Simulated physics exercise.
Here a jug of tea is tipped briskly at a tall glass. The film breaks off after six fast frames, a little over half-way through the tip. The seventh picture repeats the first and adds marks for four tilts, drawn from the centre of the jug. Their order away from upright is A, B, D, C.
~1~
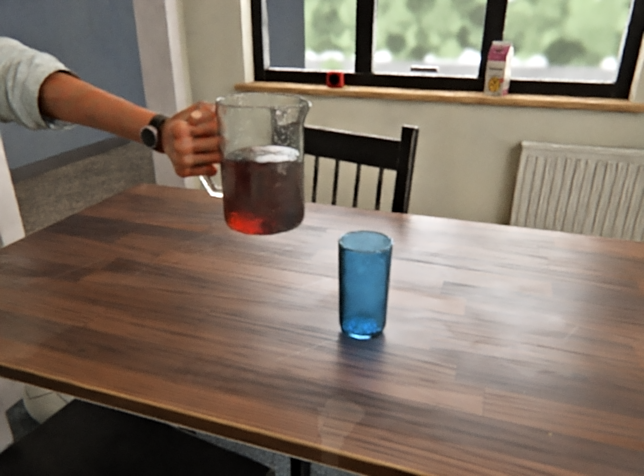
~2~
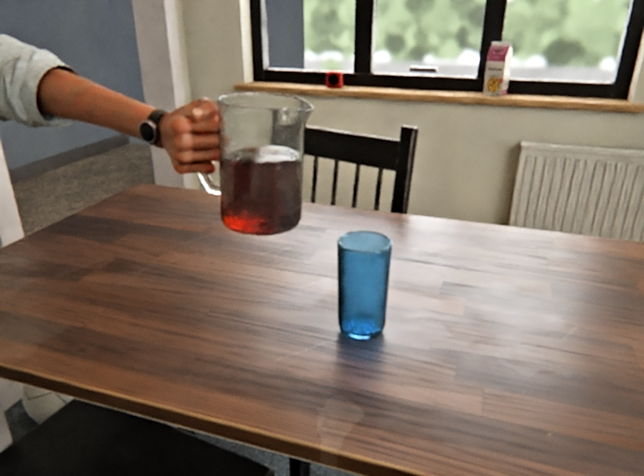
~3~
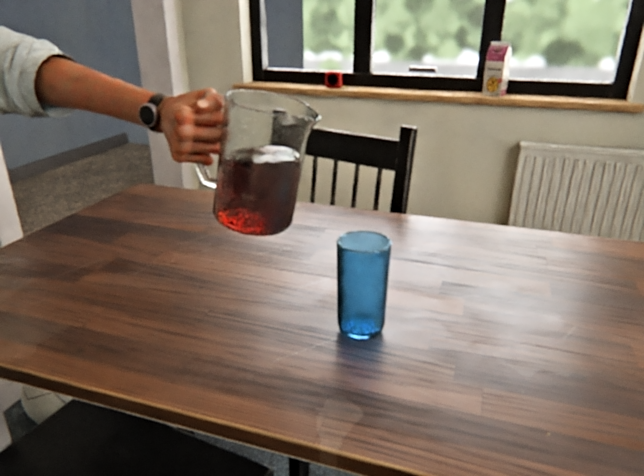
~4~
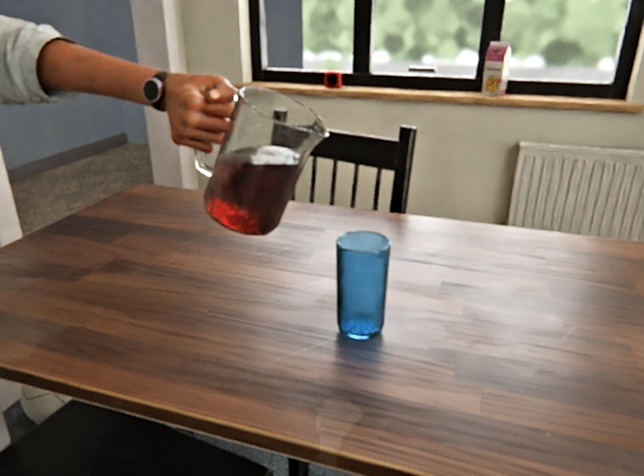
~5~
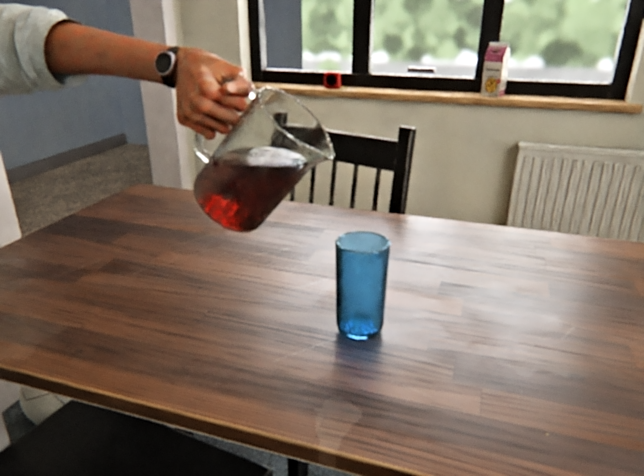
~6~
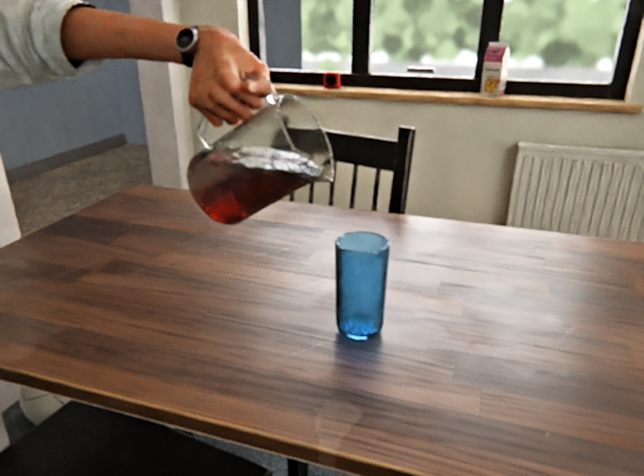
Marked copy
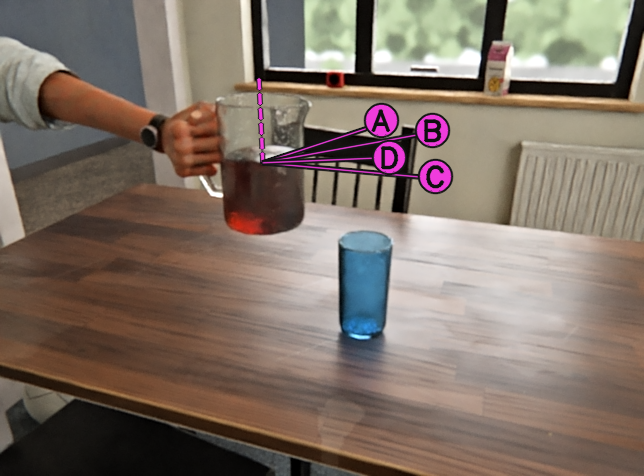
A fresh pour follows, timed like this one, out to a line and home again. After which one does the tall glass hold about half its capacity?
Choose A.
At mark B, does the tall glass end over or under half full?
Over half.
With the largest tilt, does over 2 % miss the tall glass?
Yes.
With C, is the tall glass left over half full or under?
Over.
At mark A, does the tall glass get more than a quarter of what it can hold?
Yes, clearly.
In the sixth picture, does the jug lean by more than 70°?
No, it does not.
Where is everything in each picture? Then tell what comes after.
Upright, lip at (308, 106); rim of the tall glass round (366, 240); nothing has left yet, in the first picture.
Tipped about 3°, lip at (311, 109); nothing has left yet, in the second picture.
Tipped about 11°, lip at (318, 118); nothing has left yet, in the third picture.
Tipped about 24°, lip at (326, 135); nothing has left yet, in the fourth picture.
Tipped about 40°, lip at (332, 156); nothing has left yet, in the fifth picture.
Tipped about 56°, lip at (332, 179); nothing has left yet, in the sixth picture.
On the marked copy, A at (366, 128); B at (416, 135); C at (418, 176); D at (372, 158).
Choosing A, the tall glass ends with about 49 % of what it can hold.
Choosing B, the tall glass ends with about 80 % of what it can hold.
Choosing C, the tall glass is filled to the brim; 24 % of the tea is spilt.
Choosing D, the tall glass ends with about 95 % of what it can hold; 10 % of the tea is spilt.
